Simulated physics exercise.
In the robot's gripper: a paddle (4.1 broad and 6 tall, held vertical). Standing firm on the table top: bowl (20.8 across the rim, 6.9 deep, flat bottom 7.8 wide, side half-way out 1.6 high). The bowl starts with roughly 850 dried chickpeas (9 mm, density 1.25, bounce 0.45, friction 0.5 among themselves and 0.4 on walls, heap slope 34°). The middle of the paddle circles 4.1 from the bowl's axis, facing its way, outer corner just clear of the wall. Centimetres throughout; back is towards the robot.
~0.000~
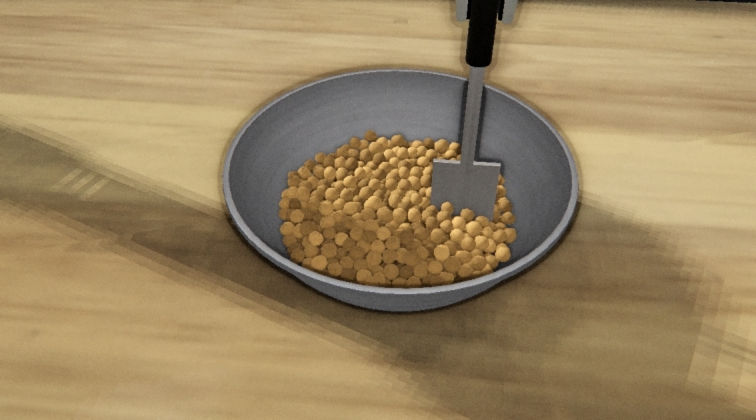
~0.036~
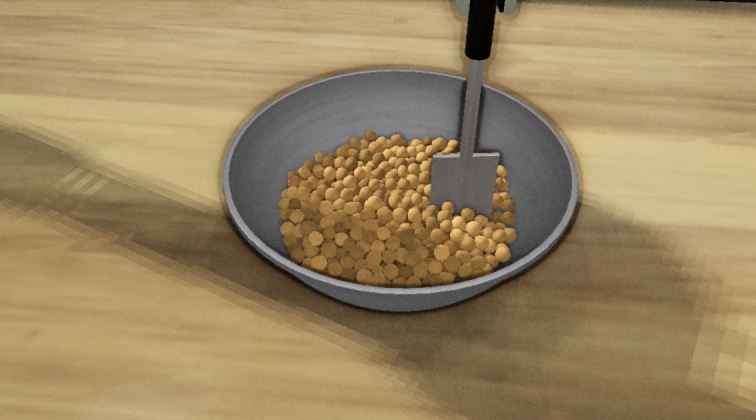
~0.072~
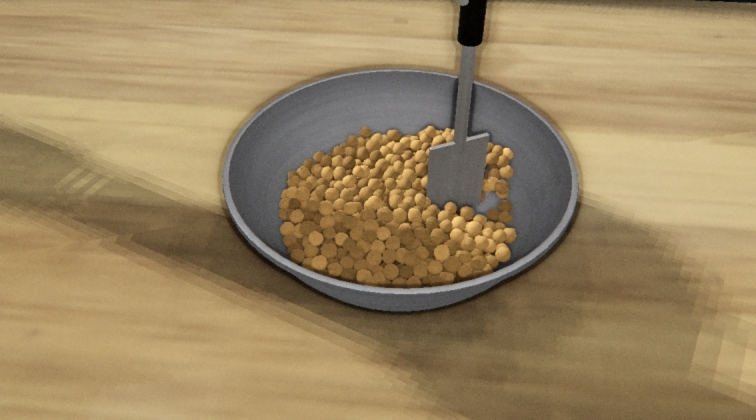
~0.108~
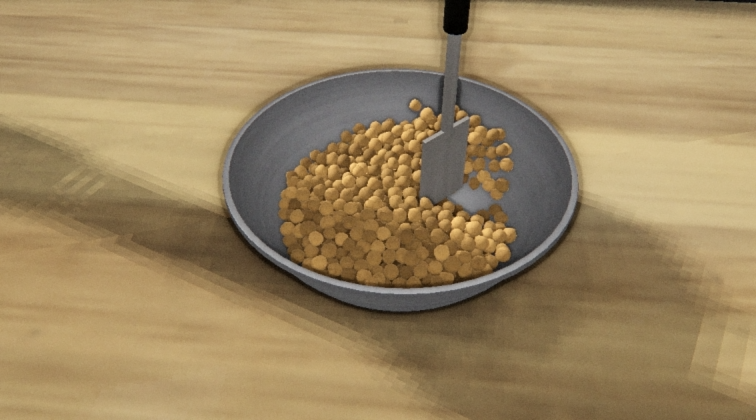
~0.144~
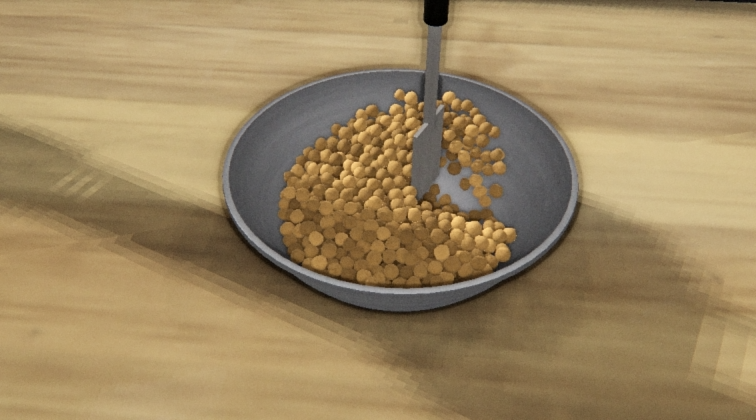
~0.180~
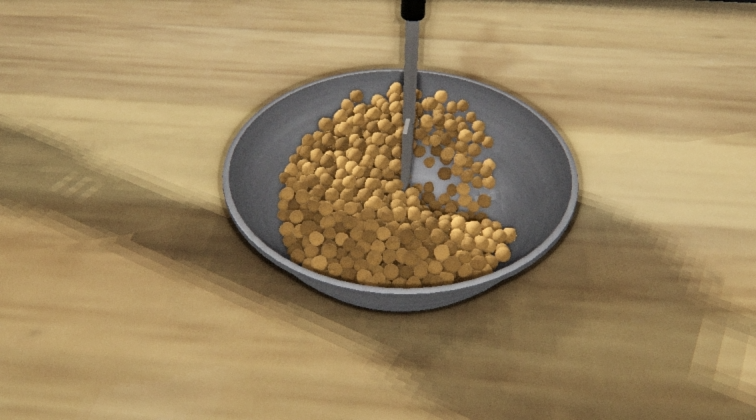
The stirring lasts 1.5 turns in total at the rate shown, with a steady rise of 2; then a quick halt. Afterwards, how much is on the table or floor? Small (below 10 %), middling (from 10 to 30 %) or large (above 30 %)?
Share on the table or floor: Small (below 10 %).
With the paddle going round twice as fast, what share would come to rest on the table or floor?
Then about 25 per cent.
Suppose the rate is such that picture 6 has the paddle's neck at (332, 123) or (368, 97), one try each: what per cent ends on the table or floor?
About 25 and 5 per cent.
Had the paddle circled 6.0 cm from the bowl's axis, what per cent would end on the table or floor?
Then about 0 per cent.
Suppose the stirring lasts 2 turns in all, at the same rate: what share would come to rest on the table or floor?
In that case some 0 per cent.
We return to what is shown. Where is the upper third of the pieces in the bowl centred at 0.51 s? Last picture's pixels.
Around (403, 251).
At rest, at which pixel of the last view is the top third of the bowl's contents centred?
Near (381, 204).
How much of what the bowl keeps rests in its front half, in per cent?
About 50 per cent.
After 0.51 s, 263° round, highest piece 8 above the table; 848 in the bowl, 2 on the table or floor.
After 0.84 s, 81° round, highest piece 8 above the table; 844 in the bowl, 3 on the table or floor, 3 in flight or on the tool.
After 1.20 s, 180° round, highest piece 6 above the table; 844 in the bowl, 6 on the table or floor.
After 1.90 s, 180° round, highest piece 6 above the table; 844 in the bowl, 6 on the table or floor.
In the end, 844 in the bowl, 6 on the table or floor. That is 1 % on the table or floor.
